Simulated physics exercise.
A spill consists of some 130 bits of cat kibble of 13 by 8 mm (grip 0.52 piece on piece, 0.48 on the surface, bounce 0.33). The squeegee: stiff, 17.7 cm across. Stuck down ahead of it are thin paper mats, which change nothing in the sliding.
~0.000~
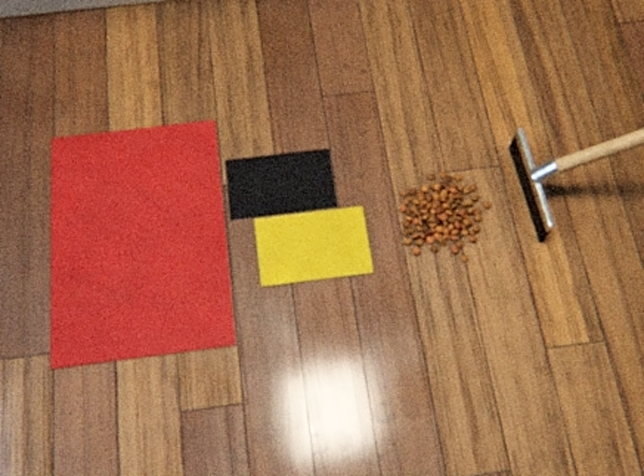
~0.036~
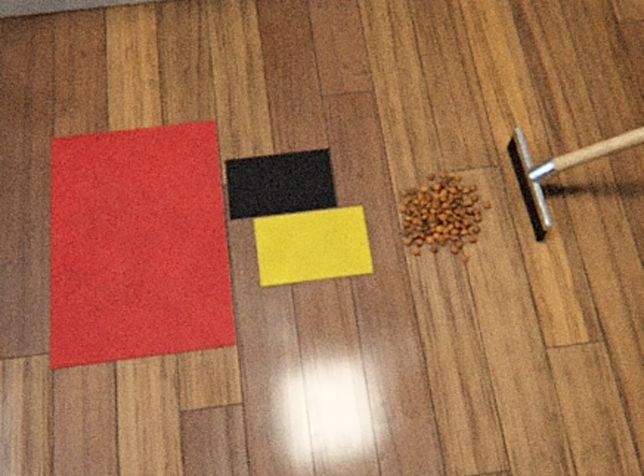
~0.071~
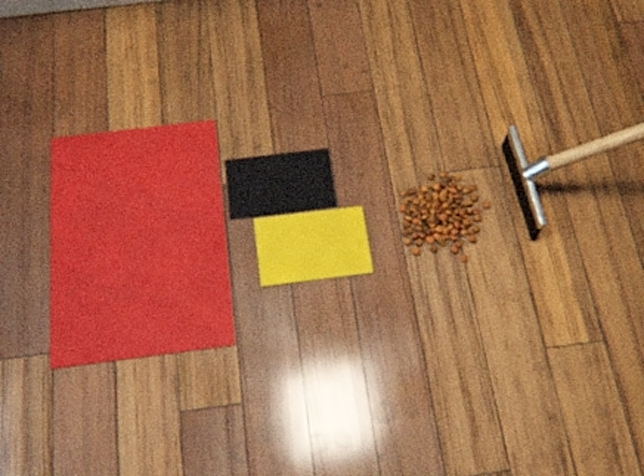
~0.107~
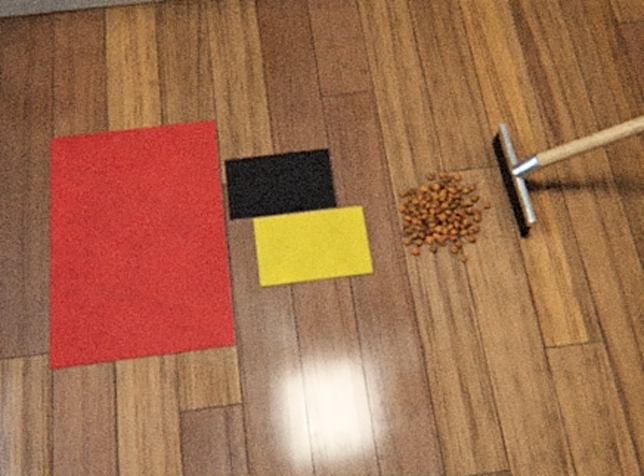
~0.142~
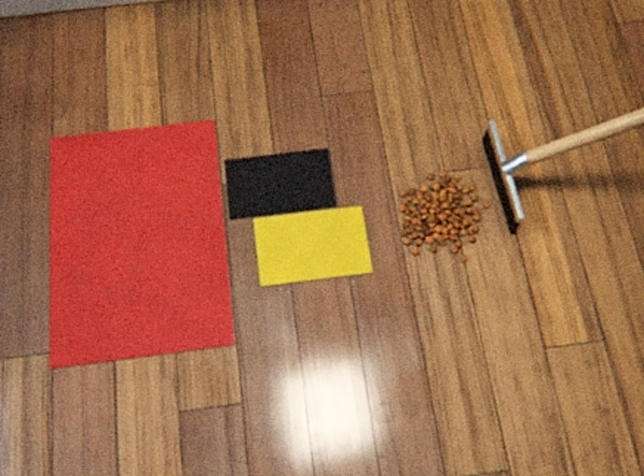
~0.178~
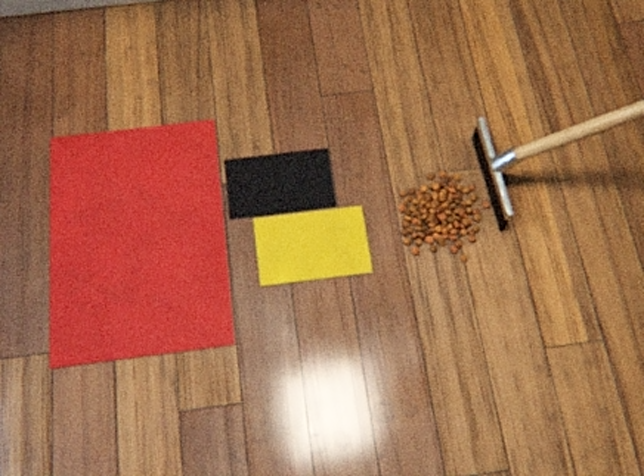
On a wooden floor, a squeegee slides left toward a still pile of brown kibble.
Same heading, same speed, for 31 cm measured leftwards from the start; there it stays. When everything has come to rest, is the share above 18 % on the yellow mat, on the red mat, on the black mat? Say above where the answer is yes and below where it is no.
Yellow mat: Below; red mat: Below; black mat: Above.
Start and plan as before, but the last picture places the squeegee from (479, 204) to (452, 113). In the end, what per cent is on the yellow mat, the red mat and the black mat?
At rest the yellow mat holds 0 %, the red mat 0 %, and the black mat 15 %.
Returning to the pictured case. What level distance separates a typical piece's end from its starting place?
Roughly 4 cm.
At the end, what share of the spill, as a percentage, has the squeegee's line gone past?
Some 70 percent.
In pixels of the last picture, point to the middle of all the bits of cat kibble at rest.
(398, 217).
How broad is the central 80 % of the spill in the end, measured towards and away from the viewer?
Around 18 centimetres.
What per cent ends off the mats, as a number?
It comes to around 75 percent.
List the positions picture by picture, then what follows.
In the first frame, squeegee from (550, 227) to (519, 134); moved 0.0 cm; pieces shifted so far, 0; middle of the spill at (439, 212); yellow mat at (313, 246); black mat at (281, 184); red mat at (139, 236).
In the second frame, squeegee from (547, 227) to (516, 133); moved 0.3 cm; pieces shifted so far, 0; middle of the spill at (438, 211).
In the third frame, squeegee from (541, 225) to (511, 132); moved 1.2 cm; pieces shifted so far, 0; middle of the spill at (438, 211).
In the fourth frame, squeegee from (531, 222) to (501, 129); moved 2.8 cm; pieces shifted so far, 0; middle of the spill at (438, 211).
In the fifth frame, squeegee from (520, 219) to (491, 126); moved 4.5 cm; pieces shifted so far, 0; middle of the spill at (438, 211).
In the sixth frame, squeegee from (509, 216) to (480, 123); moved 6.3 cm; pieces shifted so far, 0; middle of the spill at (438, 211); yellow mat at (312, 246); black mat at (280, 183); red mat at (138, 236). Its speed is about 0.49 m/s, heading 25 degrees away from the viewer.
After 0.47 s, squeegee 21 cm from its start, spill 15 cm wide; off the mats 100 %.
Then, at 0.75 s, squeegee 34 cm from its start, spill 20 cm wide; black mat 25 %, off the mats 75 %.
After 1.00 s, squeegee 35 cm from its start, spill 20 cm wide; black mat 25 %, off the mats 75 %.
In the end, at 1.2 s, yellow mat 0 %, black mat 25 %, red mat 0 %, off the mats 75 %.
